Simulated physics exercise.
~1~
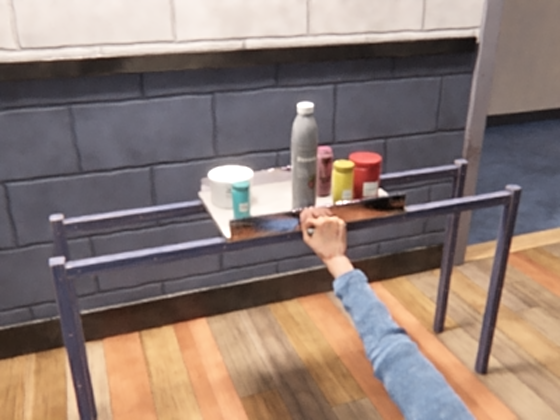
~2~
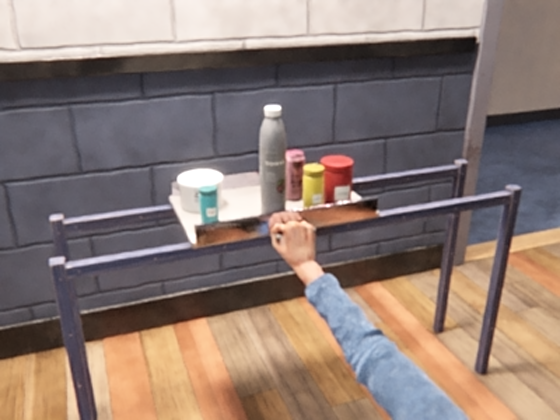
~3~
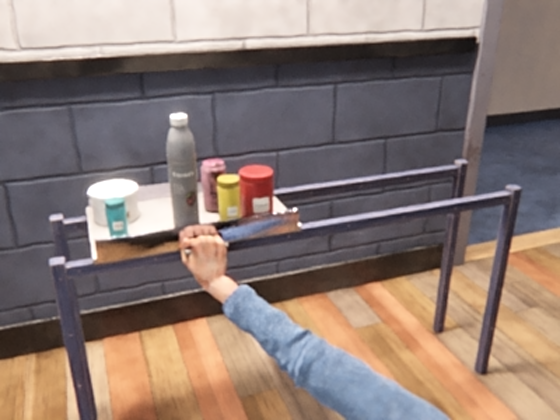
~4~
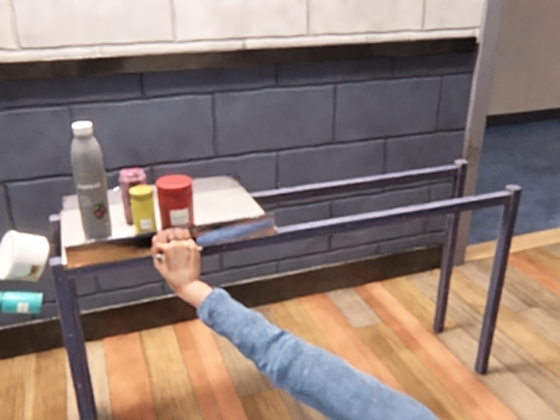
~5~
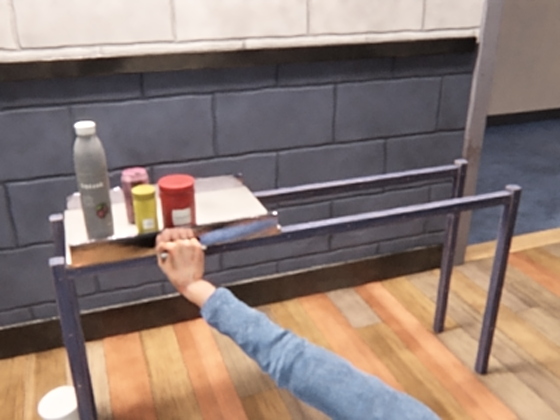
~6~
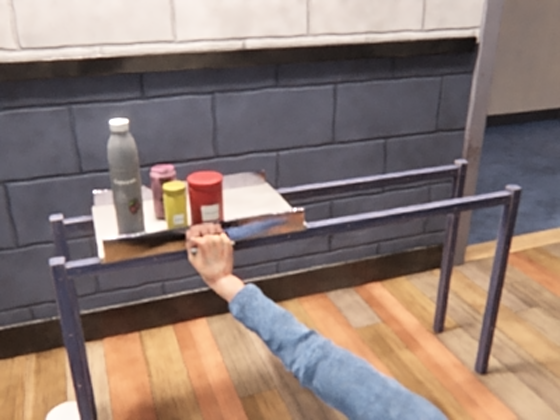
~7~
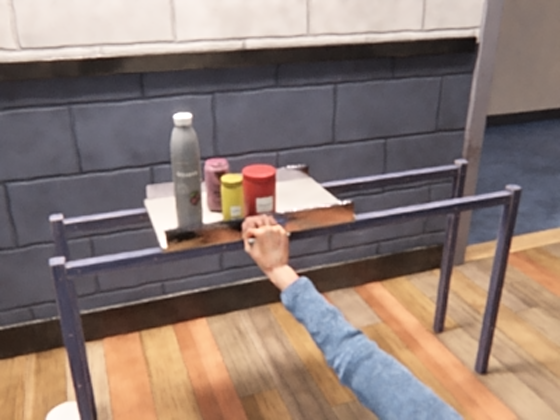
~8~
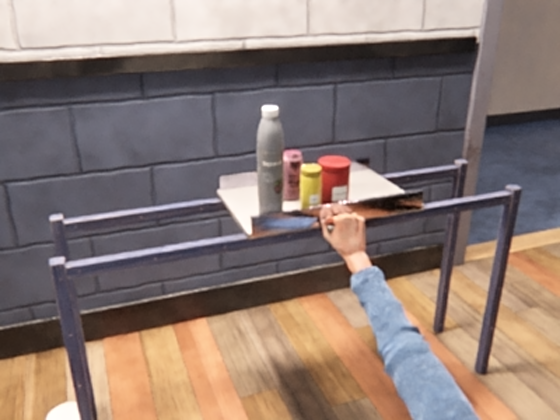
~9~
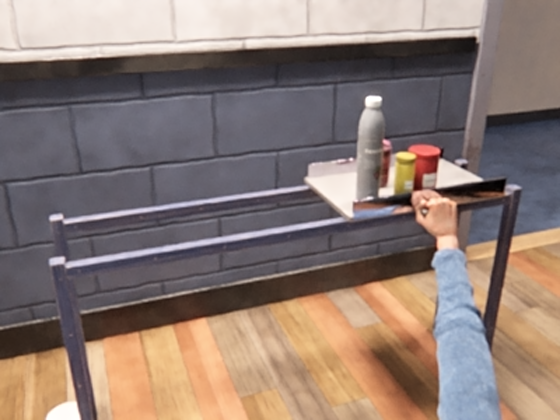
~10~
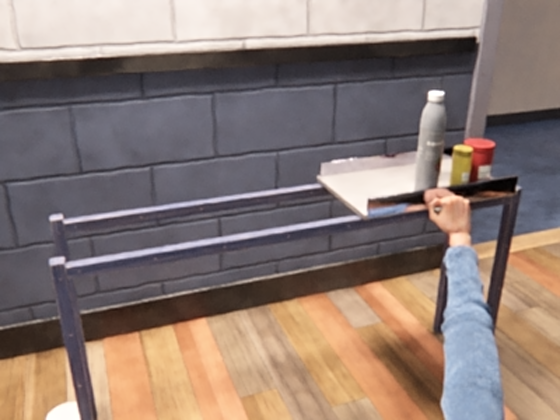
To begin with, a hand in a blue sleeve holds a tray on two dark rails, carrying a white tub, a turquoise shaker, a grey bottle, a pink can, a yellow shaker and a red jar. The hand moves the tray left to the end of the rails. There the white tub and turquoise shaker go over the left edge and fall toward the floor, while the others stay upright. The hand then moves the tray back right, all the way to the far end. The bottle, yellow shaker and red jar still stand on it, bunched toward the right side.
